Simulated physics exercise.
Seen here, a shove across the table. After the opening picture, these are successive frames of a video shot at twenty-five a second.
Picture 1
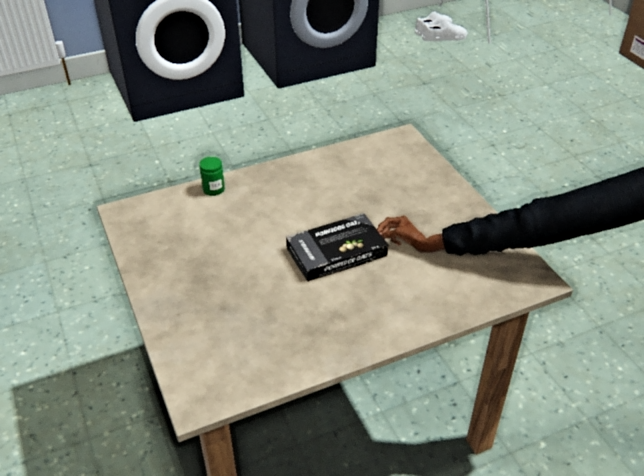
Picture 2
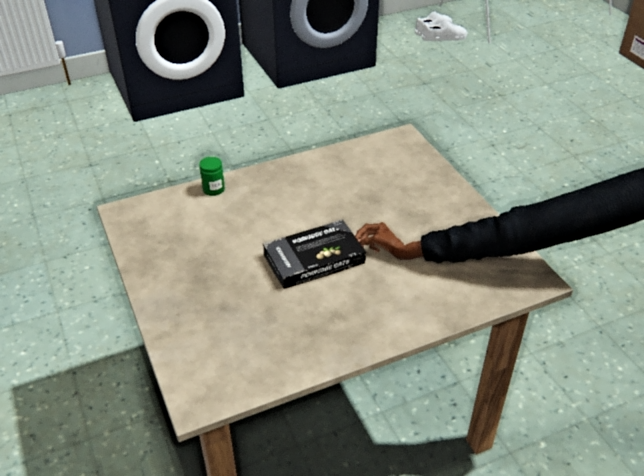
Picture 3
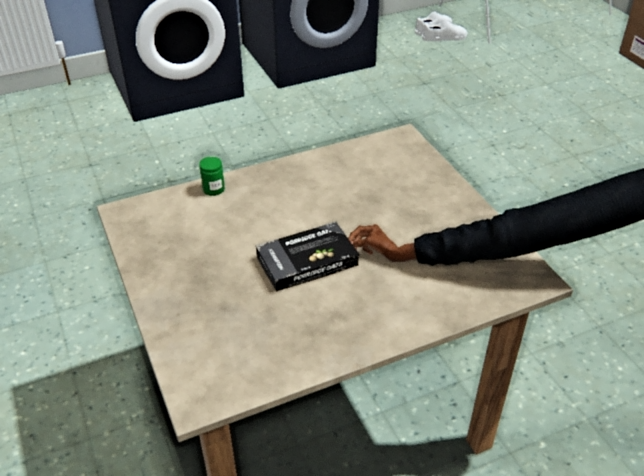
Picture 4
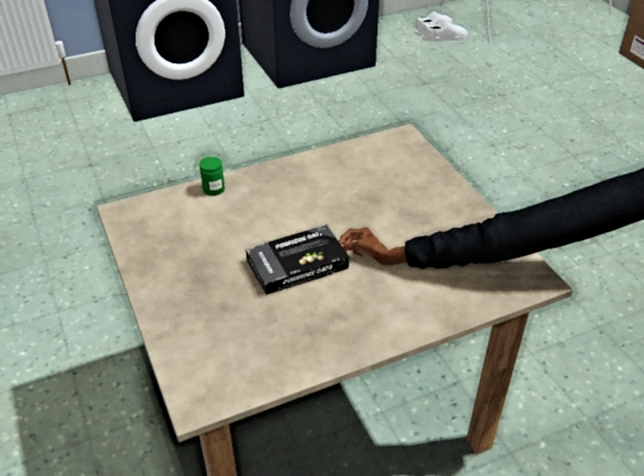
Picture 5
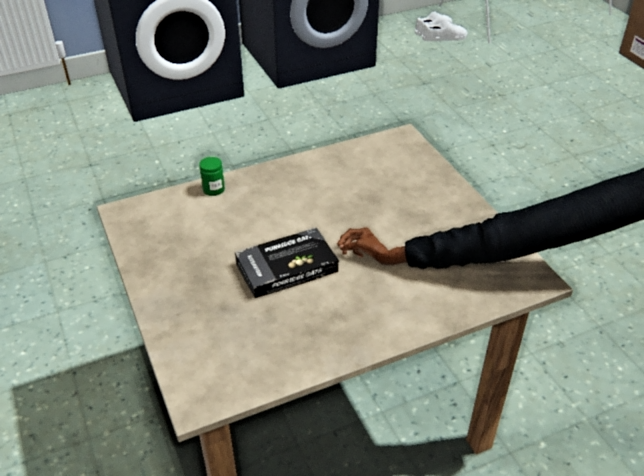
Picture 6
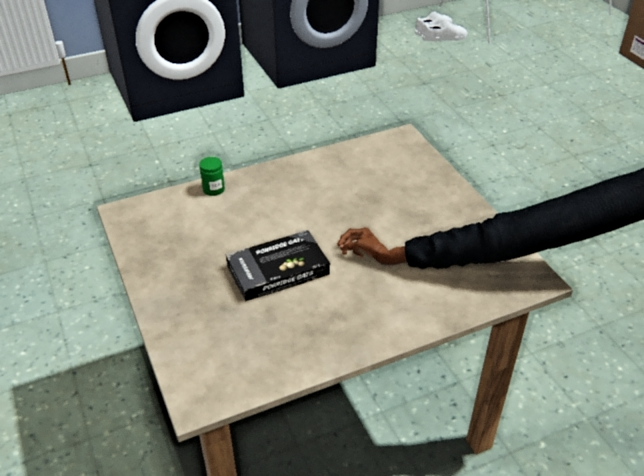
A black packet slides left across a beige table as a dark-sleeved arm reaches in from the right and pushes it with the hand. The hand then stays still while the packet moves slightly farther left and toward the viewer, opening a small gap, and a green jar remains in place behind.
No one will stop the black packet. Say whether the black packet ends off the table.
The black packet stays on the table.
Then, 0.10 s past the last view, black packet displaced a little near (264, 269).
Then, 0.30 s past the last view, black packet displaced a little near (261, 270).
Finally, moved from the start, black packet. Final places as the last picture's camera would see them, black packet near (261, 270).
